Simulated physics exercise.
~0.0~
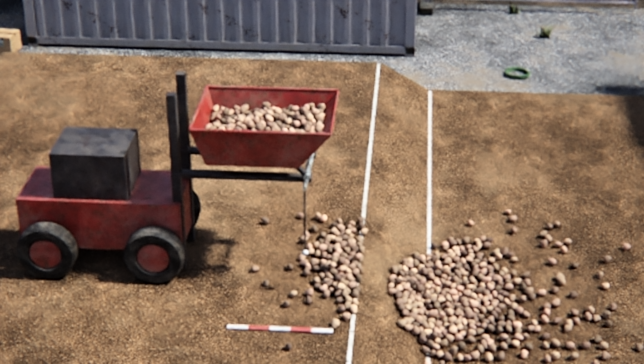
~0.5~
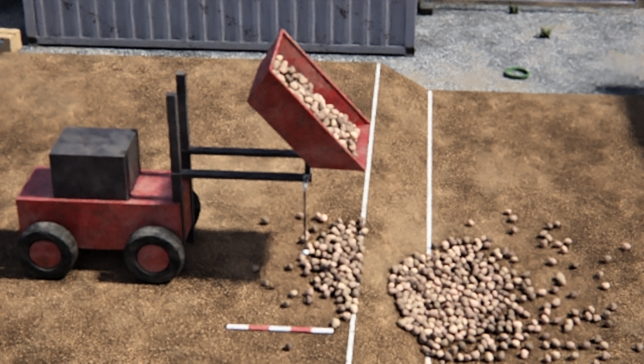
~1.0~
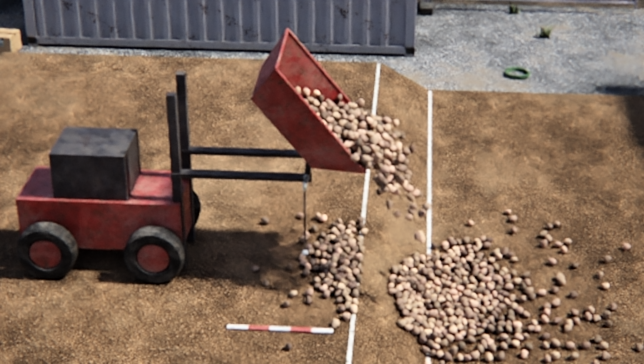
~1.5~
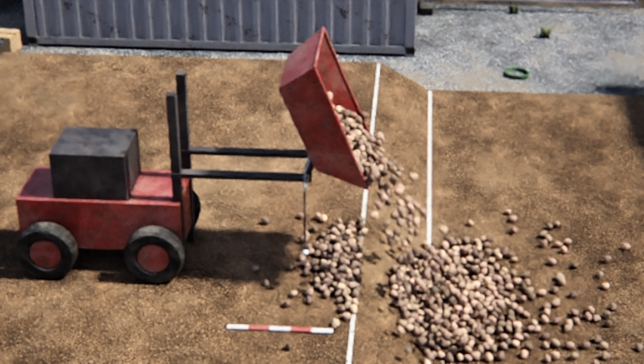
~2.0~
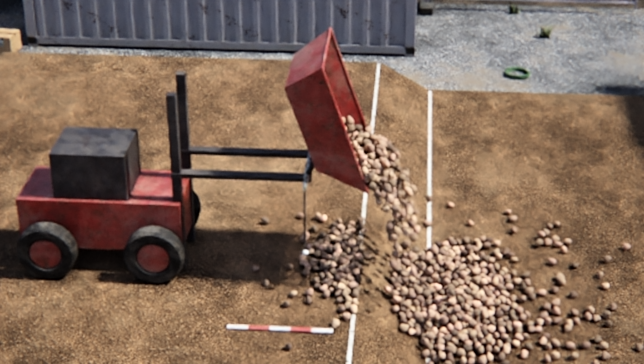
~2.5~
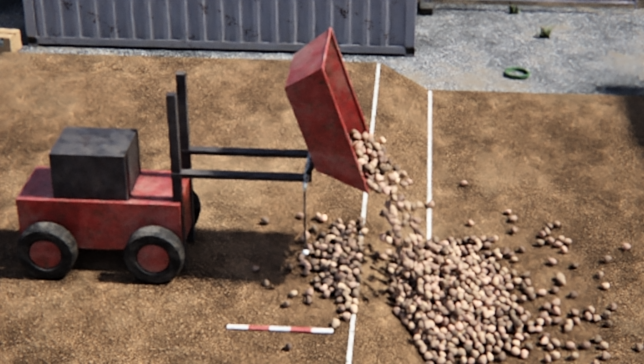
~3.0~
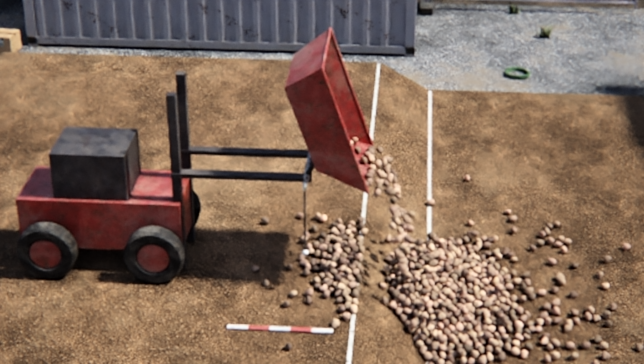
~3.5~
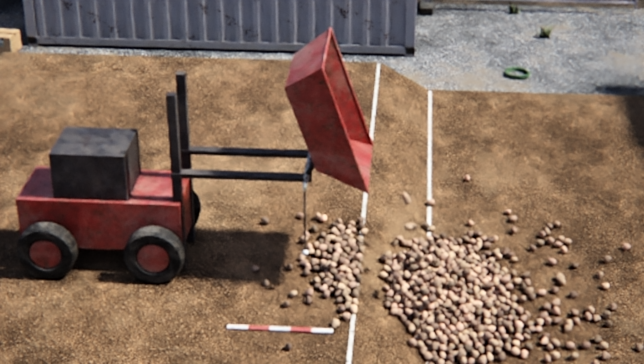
Red skip on a forklift tipping in two stages, spilling round brown stones down a bank onto an earlier heap until empty.
